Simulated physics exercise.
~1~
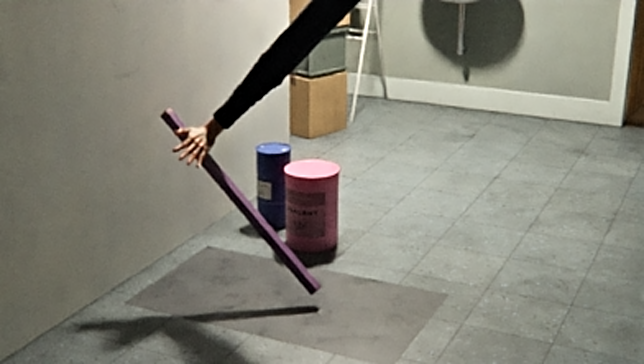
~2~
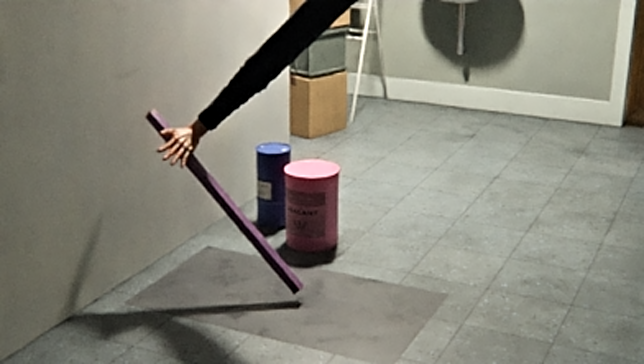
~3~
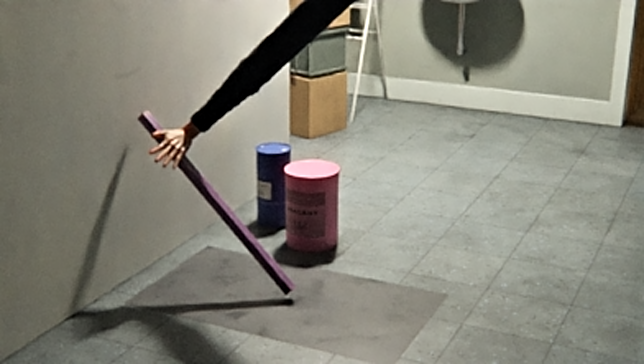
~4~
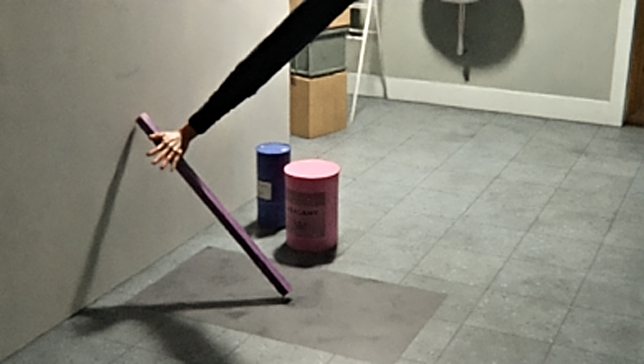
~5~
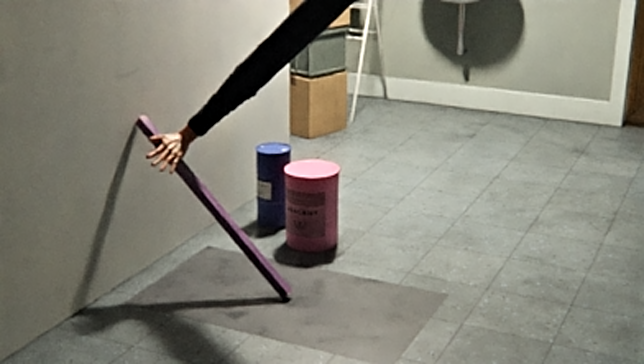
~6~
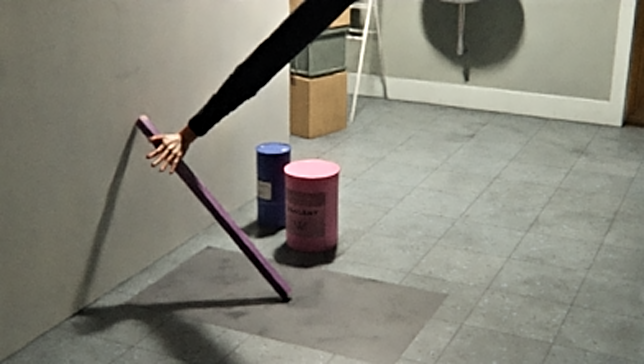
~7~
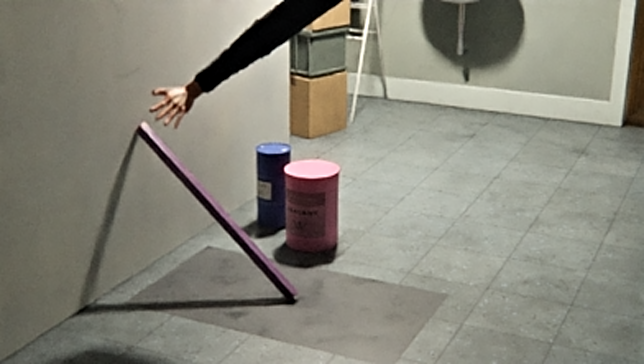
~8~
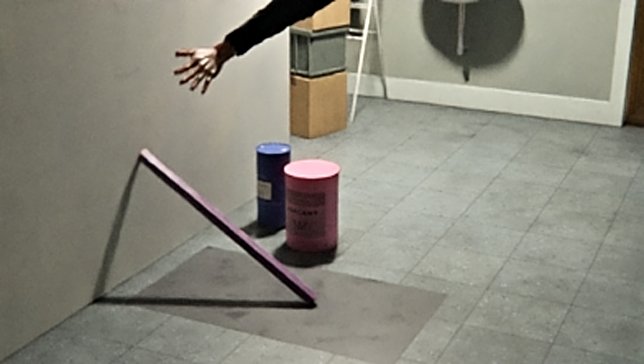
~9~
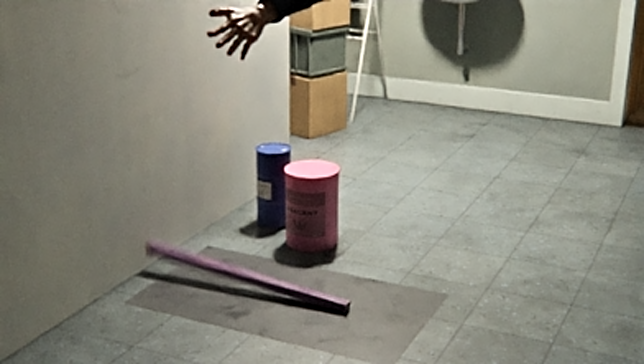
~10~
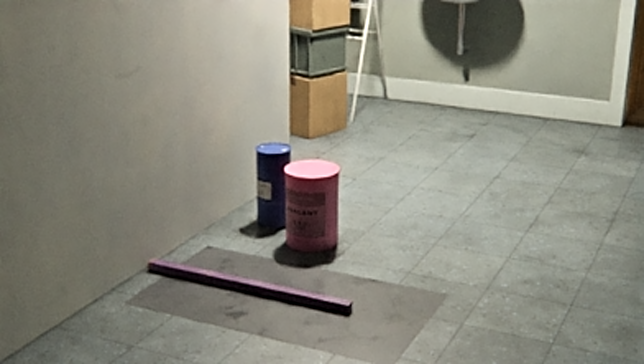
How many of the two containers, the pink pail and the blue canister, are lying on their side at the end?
None of them are. Both the pink pail and the blue canister are still standing upright when the pole has come to rest on the floor.
